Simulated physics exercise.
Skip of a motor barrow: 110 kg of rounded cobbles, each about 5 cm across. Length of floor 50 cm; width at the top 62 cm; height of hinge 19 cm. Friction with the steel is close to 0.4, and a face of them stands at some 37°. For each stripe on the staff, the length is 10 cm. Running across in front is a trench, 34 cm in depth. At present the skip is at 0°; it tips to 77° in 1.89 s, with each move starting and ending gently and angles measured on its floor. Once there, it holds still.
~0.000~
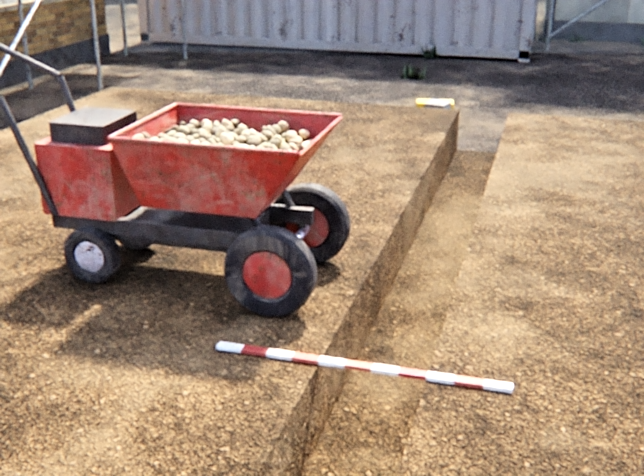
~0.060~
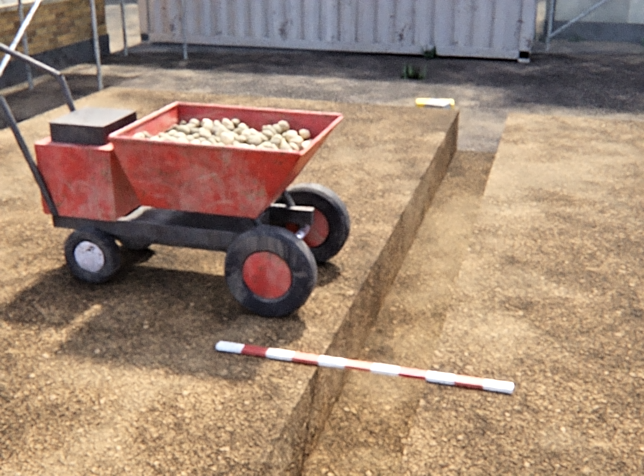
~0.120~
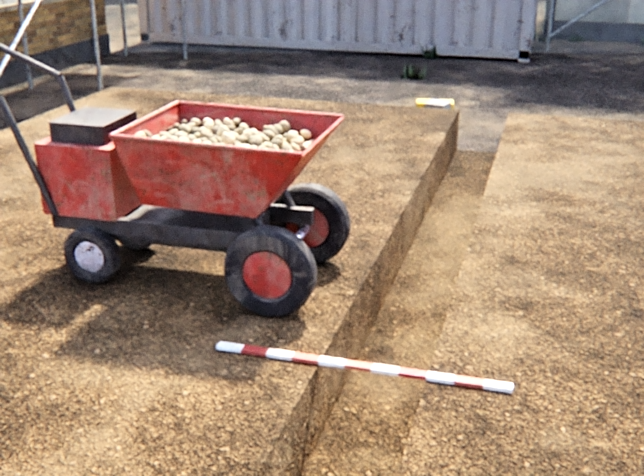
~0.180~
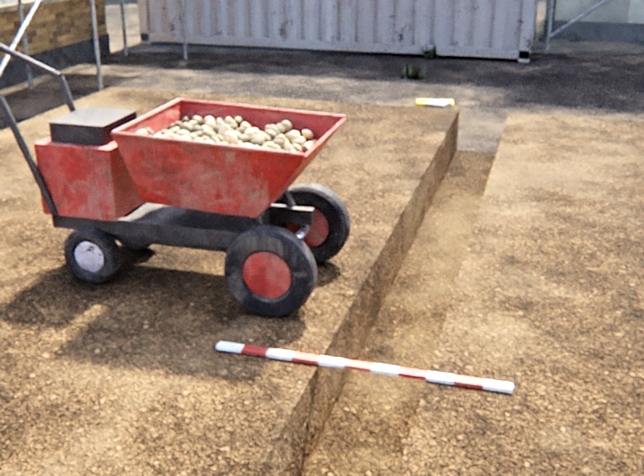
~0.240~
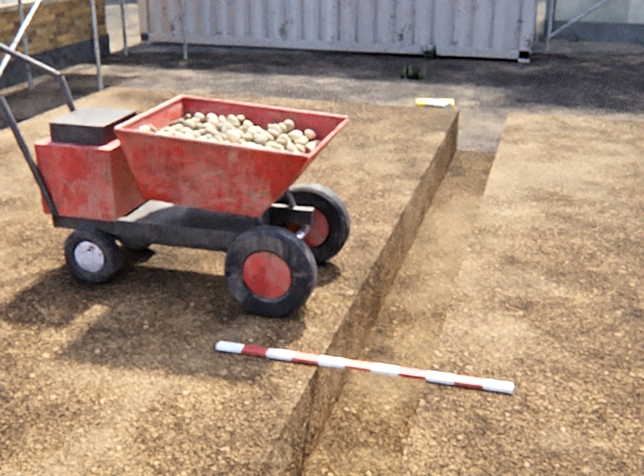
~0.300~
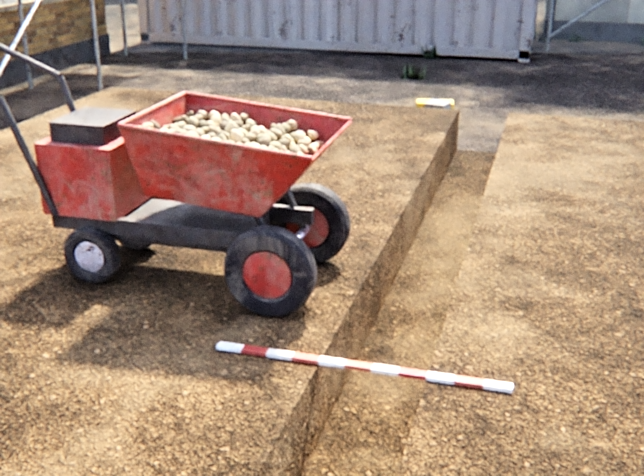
A red motor barrow with dark wheels stands on the left of a sunlit brown gravel yard, seen from slightly above, its skip heaped with pale, rounded stones. A narrow trench runs beside it, with a red-and-white striped staff lying across the near part and a pale container behind. The skip at first stays level, then tilts slightly and slowly rightward, its stones moving with it, while the barrow's wheels and the camera stay still.
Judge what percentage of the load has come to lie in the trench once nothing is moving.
Roughly 56 in every hundred.
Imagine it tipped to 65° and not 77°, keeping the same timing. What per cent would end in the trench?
It comes out at about 55 percent.
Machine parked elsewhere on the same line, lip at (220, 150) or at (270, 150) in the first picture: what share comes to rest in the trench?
It'd be around 100 per cent and after that around 90 per cent.
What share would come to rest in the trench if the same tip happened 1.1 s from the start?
Estimate: About 45 %.
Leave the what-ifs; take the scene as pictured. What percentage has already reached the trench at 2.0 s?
Around 25 per cent of it, at that instant.
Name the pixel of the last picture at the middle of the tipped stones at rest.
The stones end up centred near (440, 351).
After 1.4 s the floor is at 65°; 98 % in the skip, 2 % in the trench; the foremost stones are at (428, 273).
After 2.0 s the floor is at 77°; 39 % in the skip, 26 % in the trench, 35 % past the trench; the foremost stones are at (583, 303).
After 2.3 s the floor is at 77°; 12 % in the skip, 43 % in the trench, 45 % past the trench; the foremost stones are past the picture's edge.
After 4.3 s the floor is at 77°; 0 % in the skip, 56 % in the trench, 44 % past the trench; the foremost stones are past the picture's edge.
